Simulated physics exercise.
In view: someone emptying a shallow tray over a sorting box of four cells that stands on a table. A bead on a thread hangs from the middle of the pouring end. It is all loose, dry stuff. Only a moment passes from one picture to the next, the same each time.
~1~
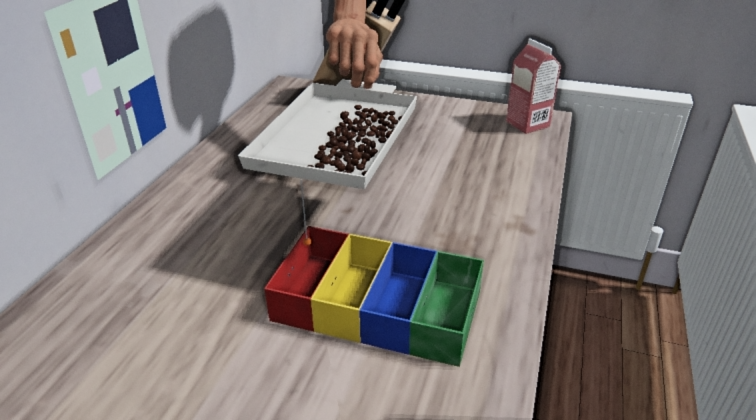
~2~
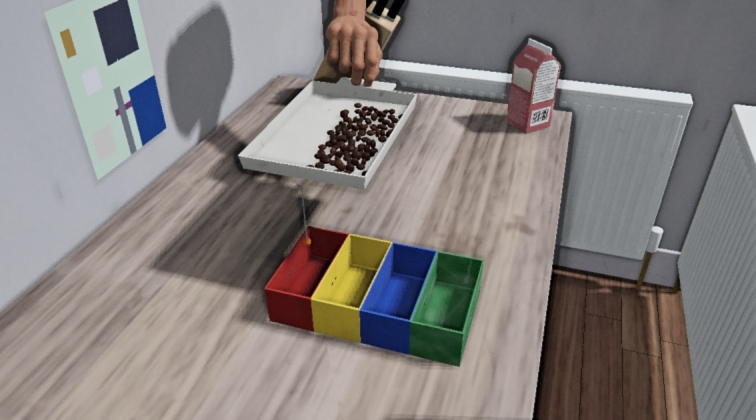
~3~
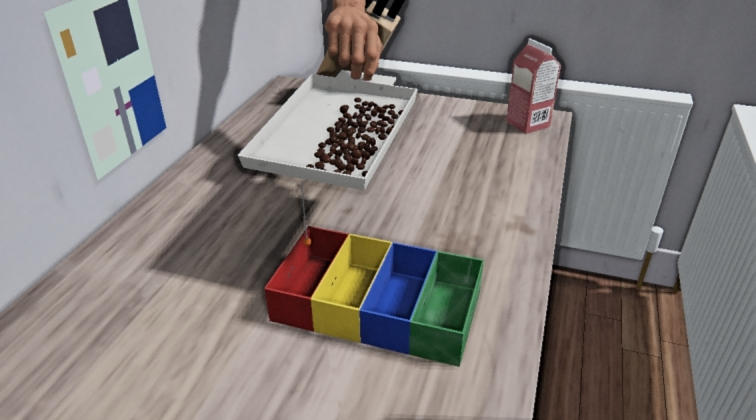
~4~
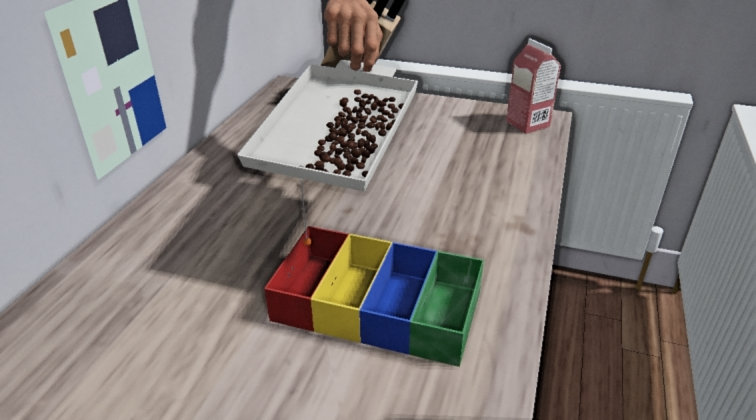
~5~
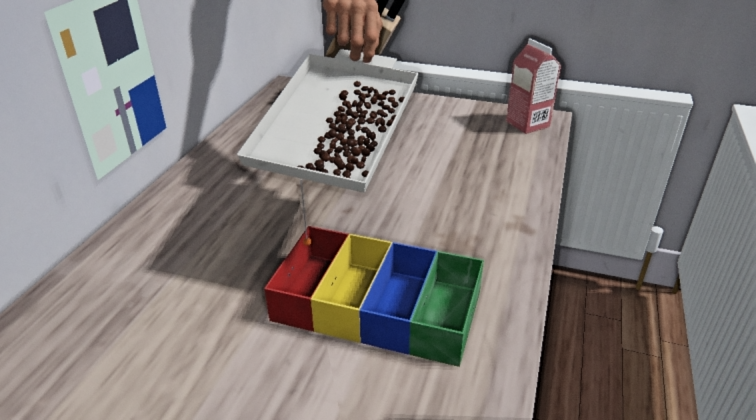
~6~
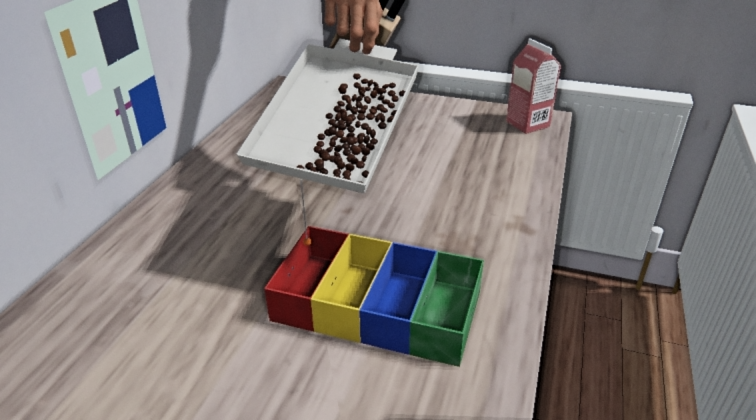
A hand gradually raising the far end of a white tray of brown drops above a red, yellow, blue and green box.
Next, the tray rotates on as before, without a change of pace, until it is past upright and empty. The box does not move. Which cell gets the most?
The yellow cell gets the most.
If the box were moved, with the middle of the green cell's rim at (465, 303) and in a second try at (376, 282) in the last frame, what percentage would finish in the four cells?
About 100 and 100 per cent.
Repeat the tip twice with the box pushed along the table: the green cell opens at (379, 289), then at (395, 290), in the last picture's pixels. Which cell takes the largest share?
First that blue cell, then that blue cell.
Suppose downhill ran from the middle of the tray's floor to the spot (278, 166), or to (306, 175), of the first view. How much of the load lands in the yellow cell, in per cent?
About 0 and 30 per cent.
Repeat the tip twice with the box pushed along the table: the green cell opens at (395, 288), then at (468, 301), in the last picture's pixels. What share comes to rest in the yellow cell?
Roughly 20 per cent, and 60 per cent.
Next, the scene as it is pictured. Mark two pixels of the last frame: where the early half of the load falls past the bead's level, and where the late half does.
At about (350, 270), then at (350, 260).
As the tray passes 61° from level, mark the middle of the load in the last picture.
Close to (344, 164).
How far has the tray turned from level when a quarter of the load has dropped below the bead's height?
At about 85°.
Soon, tray tipped steeply; nearly all on the tray; a stray few falling or outside the box.
A while on, tray tipped past a quarter turn; about half on the tray; about half in the yellow cell; a stray few in the red cell; a stray few in the blue cell; a small part falling or outside the box.
Towards the end, tray tipped past a quarter turn; most in the yellow cell; about a quarter in the red cell; a stray few in the blue cell; a stray few falling or outside the box.
Finally, tray tipped past a quarter turn; most in the yellow cell; about a quarter in the red cell; a stray few in the blue cell; none in the green cell; a stray few outside the box.
